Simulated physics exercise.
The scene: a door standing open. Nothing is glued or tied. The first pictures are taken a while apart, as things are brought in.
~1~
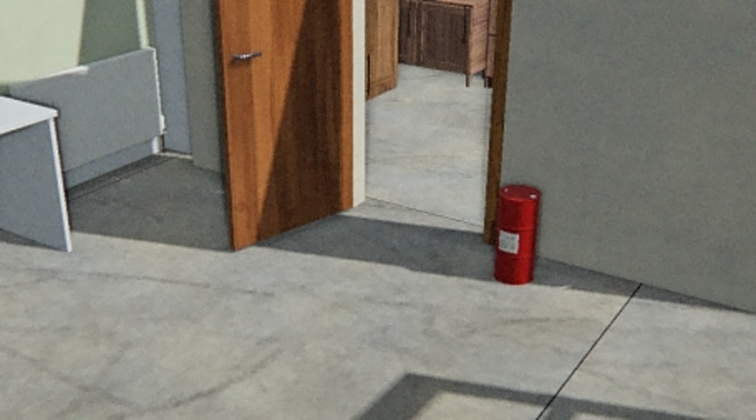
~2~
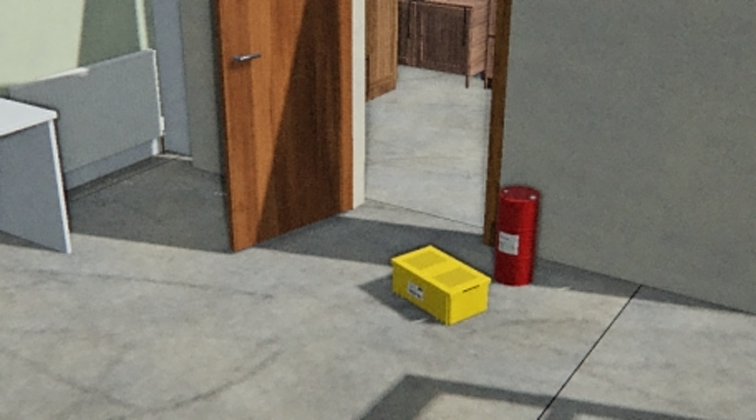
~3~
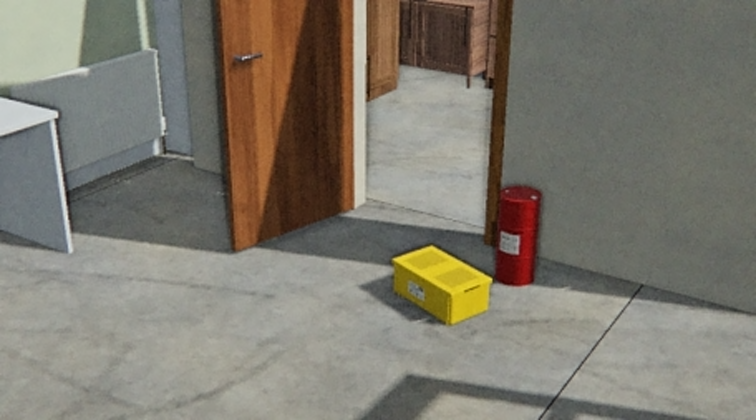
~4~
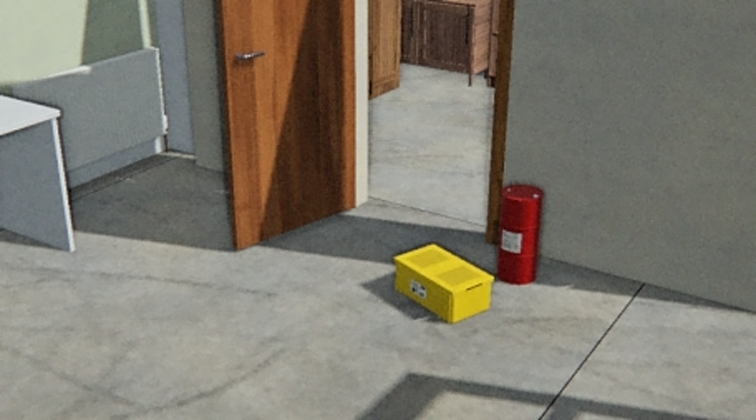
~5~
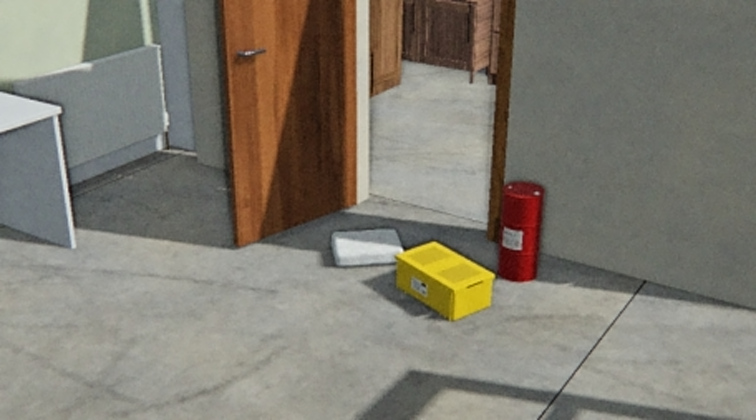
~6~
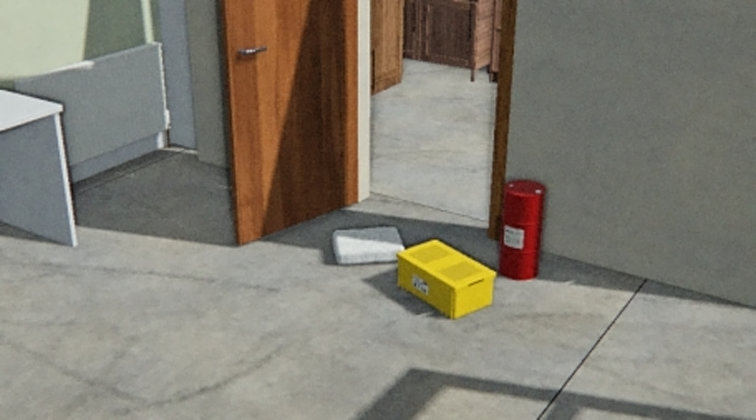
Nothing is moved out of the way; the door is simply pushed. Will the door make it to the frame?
It jams.
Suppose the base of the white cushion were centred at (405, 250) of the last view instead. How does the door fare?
Then it is blocked.
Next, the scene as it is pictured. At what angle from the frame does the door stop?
About 25°.
Then, 1.30 s later than the last frame, open by 71°.
Then, 1.90 s later than the last frame, open by 48°; white cushion moved about its own width near (413, 247).
Then, 2.30 s later than the last frame, open by 34°; white cushion moved about its own width near (444, 241).
When it is over, open by 25°; moved from the start, white cushion; the other 2 as before. End places, in pixels of the last picture, white cushion near (461, 235).
